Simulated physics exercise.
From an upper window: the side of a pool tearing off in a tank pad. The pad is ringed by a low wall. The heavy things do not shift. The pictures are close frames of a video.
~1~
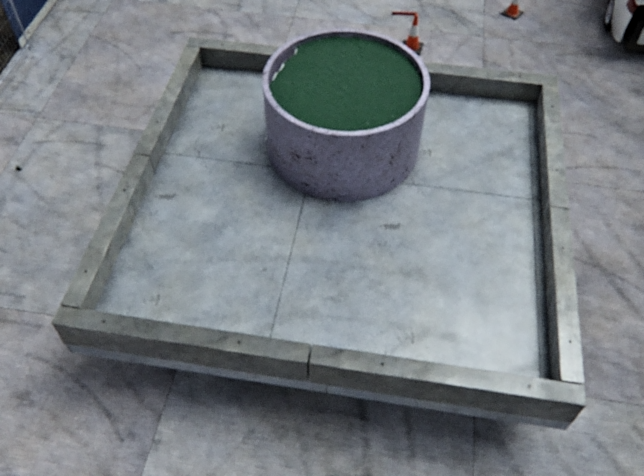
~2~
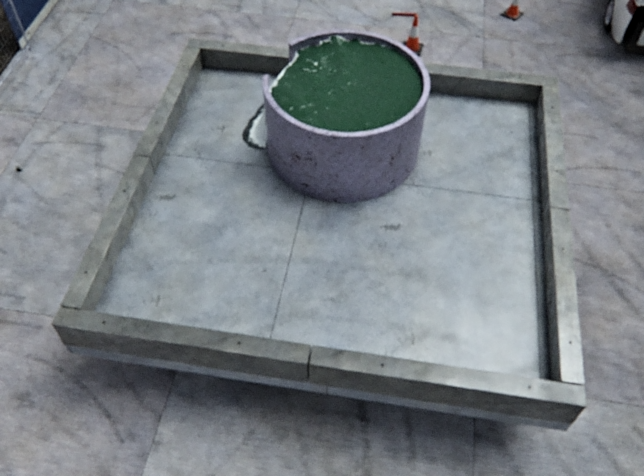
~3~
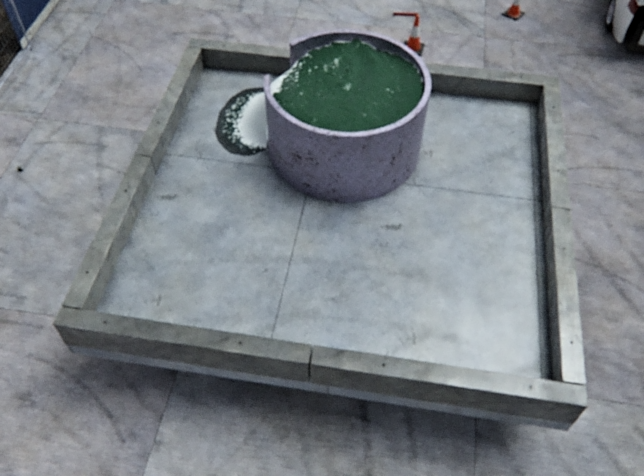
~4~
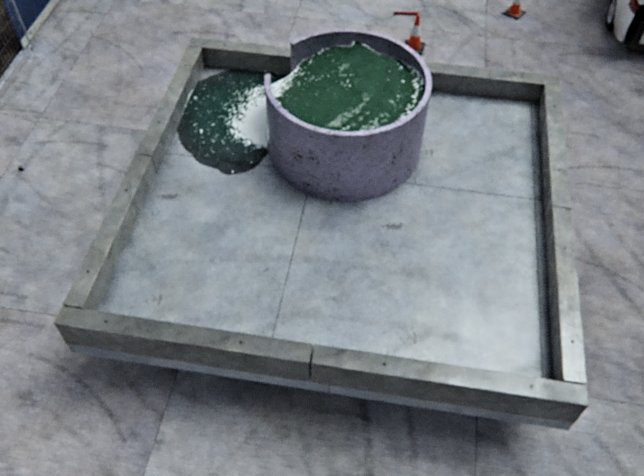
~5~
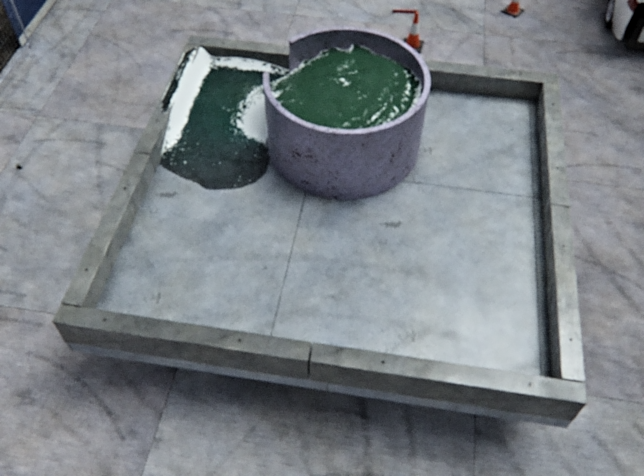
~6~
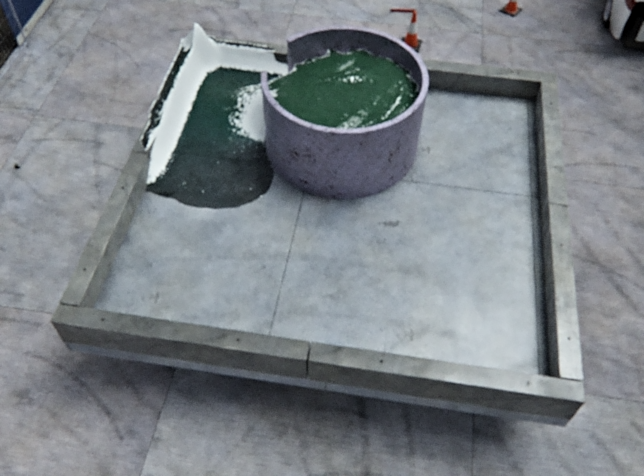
A square, pale grey pad ringed by a low grey wall is seen from high above, with orange cones beyond its far edge. A round, mottled purple-grey pool of still green water stands near the far side. Its left side tears open, and green water with white foam pours through the gap, spreads leftward and toward the viewer, and splashes up white along the wall at the far left corner.
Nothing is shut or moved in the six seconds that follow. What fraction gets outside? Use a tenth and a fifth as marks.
The share lost is a tenth to a fifth.
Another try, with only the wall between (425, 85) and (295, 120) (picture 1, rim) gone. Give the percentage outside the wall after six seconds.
Near 12 in a hundred.
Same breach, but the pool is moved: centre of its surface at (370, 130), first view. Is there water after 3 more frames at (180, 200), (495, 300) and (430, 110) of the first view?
As listed: Covered, free of water, dry.
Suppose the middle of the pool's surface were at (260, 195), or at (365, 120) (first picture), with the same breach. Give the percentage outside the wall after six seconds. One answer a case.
About 16 and 8 per cent.
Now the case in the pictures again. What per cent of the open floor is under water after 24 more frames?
Near 80 in a hundred.
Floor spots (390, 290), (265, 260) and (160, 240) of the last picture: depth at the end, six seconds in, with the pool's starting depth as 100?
In that order: 6, 8 and 6 per cent.
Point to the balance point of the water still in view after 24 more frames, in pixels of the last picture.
At about (294, 168).
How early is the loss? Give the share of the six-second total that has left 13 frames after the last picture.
Roughly 90 per cent.
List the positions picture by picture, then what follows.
Still water in the round pool at (346, 83), in the first picture.
The front is at (252, 142), out from the gap at (279, 104), in the second picture.
The front is at (235, 100), out from the gap at (280, 105), in the third picture.
The front is at (197, 87), out from the gap at (281, 107), in the fourth picture.
Water pours out at (280, 105) and has run to (204, 65), in the fifth picture.
The front is at (148, 187), out from the gap at (278, 103), in the sixth picture.
A moment on, water covers 20 % of the floor; the low wall has let 1 % over.
Next, water covers 25 % of the floor; the low wall has let 4 % over.
Then, water covers 40 % of the floor; the low wall has let 13 % over.
Later, water covers 70 % of the floor; the low wall has let 14 % over.
In the end, water covers 80 % of the floor; the low wall has let 14 % over.
